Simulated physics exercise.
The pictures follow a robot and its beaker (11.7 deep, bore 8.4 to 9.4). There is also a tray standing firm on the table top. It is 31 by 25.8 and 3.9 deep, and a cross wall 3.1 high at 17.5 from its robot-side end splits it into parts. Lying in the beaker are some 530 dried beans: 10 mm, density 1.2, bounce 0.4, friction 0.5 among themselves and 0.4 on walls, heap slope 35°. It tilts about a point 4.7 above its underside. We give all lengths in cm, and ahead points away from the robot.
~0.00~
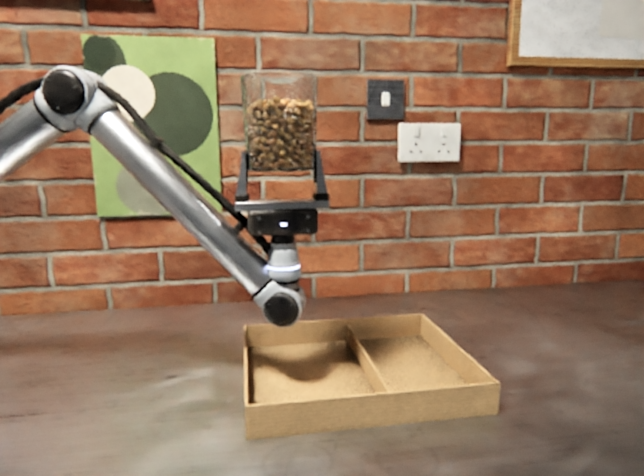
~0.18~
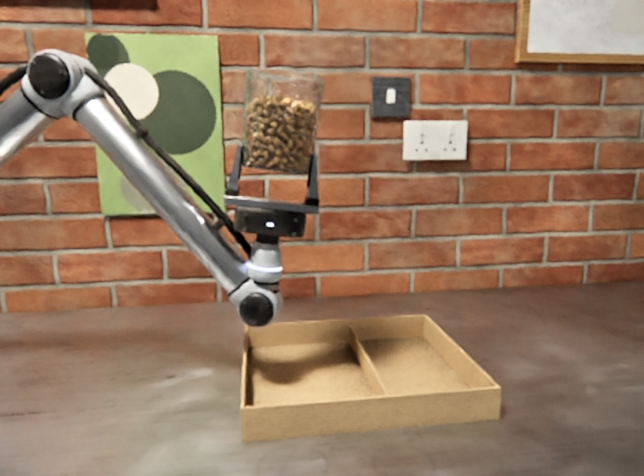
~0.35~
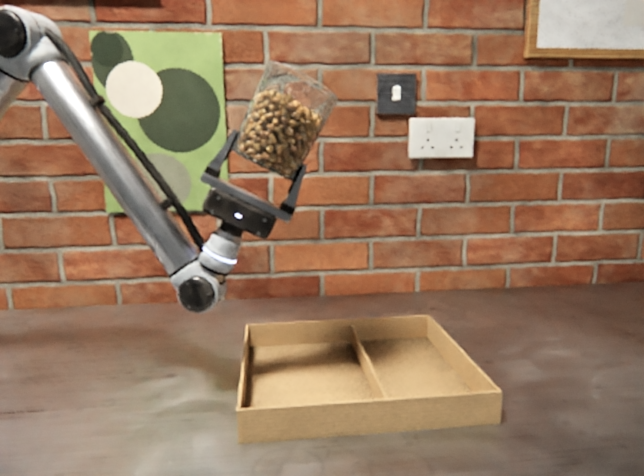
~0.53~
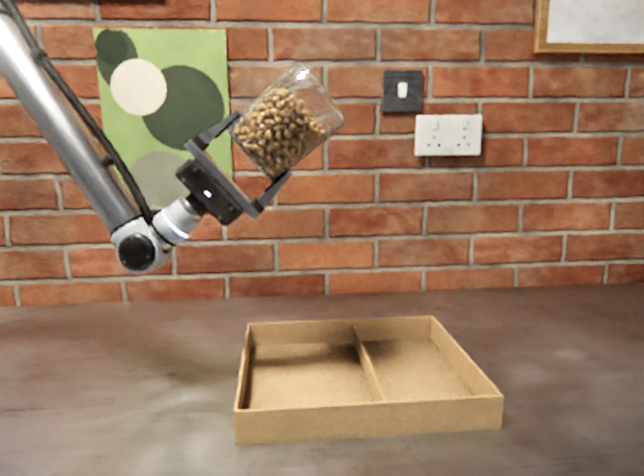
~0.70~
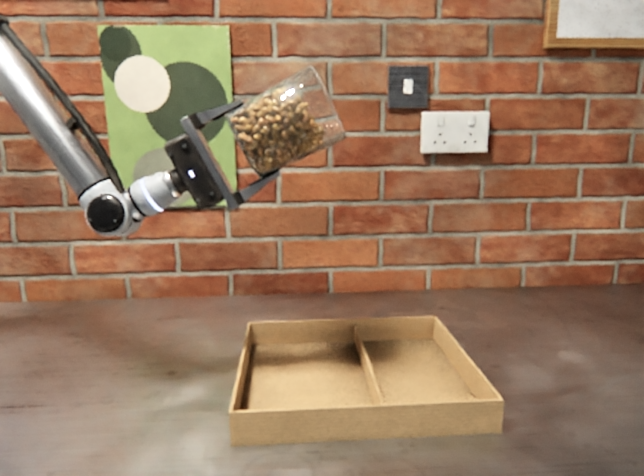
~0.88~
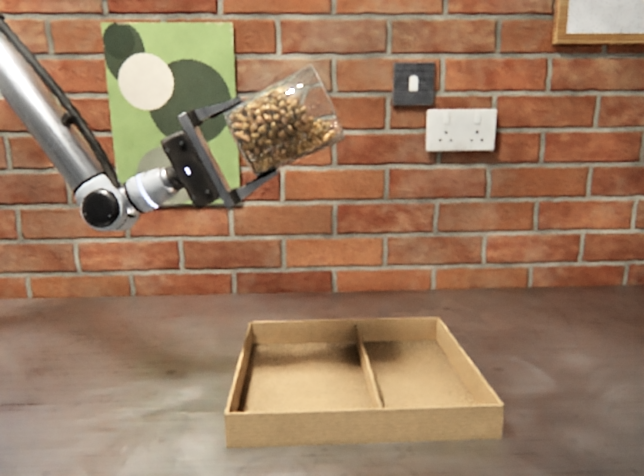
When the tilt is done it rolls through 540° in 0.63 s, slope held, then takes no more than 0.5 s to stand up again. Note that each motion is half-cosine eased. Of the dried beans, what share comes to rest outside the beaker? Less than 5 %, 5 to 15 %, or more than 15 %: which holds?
The share is less than 5 %.
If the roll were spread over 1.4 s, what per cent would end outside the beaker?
Then: Approx. 0 %.
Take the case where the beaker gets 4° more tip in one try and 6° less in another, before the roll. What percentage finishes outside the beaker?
Roughly 0 and 0 per cent.
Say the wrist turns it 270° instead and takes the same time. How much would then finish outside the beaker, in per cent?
Then about 0 per cent.
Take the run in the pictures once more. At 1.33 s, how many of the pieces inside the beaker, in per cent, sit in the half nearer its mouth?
I'd say about 35 %, give or take.
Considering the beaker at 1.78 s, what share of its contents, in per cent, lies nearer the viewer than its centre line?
That comes to around 50 per cent.
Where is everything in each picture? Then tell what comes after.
In the first picture, beaker middle at (280, 126), upright; upper third of the load around (281, 115), from x 250 to 310, top at y 100; 526 in the beaker.
In the second picture, beaker middle at (280, 125), tipped 8°; upper third of the load around (280, 114), from x 250 to 315, top at y 100.
In the third picture, beaker middle at (282, 125), tipped 28°; upper third of the load around (279, 115), from x 240 to 320, top at y 95.
In the fourth picture, beaker middle at (285, 126), tipped 50°; upper third of the load around (279, 114), from x 235 to 320, top at y 90.
In the fifth picture, beaker middle at (285, 125), tipped 63°; upper third of the load around (278, 112), from x 235 to 320, top at y 90.
In the sixth picture, beaker middle at (283, 125), tipped 65°; upper third of the load around (274, 112), from x 235 to 330, top at y 90; 526 in the beaker.
After 1.33 s, tipped 65°, highest piece 41 above the table; 525 in the beaker, 1 in flight or on a rim.
After 1.78 s, tipped 28°, highest piece 39 above the table; 523 in the beaker, 2 in the far-side part, 1 in the robot-side part.
After 2.21 s, upright, highest piece 41 above the table; 523 in the beaker, 2 in the far-side part, 1 on the table or floor.
After 2.91 s, upright, highest piece 41 above the table; 523 in the beaker, 2 in the far-side part, 1 on the table or floor.
At rest, 523 in the beaker, 2 in the far-side part, 1 on the table or floor. That is 1 % outside the beaker.
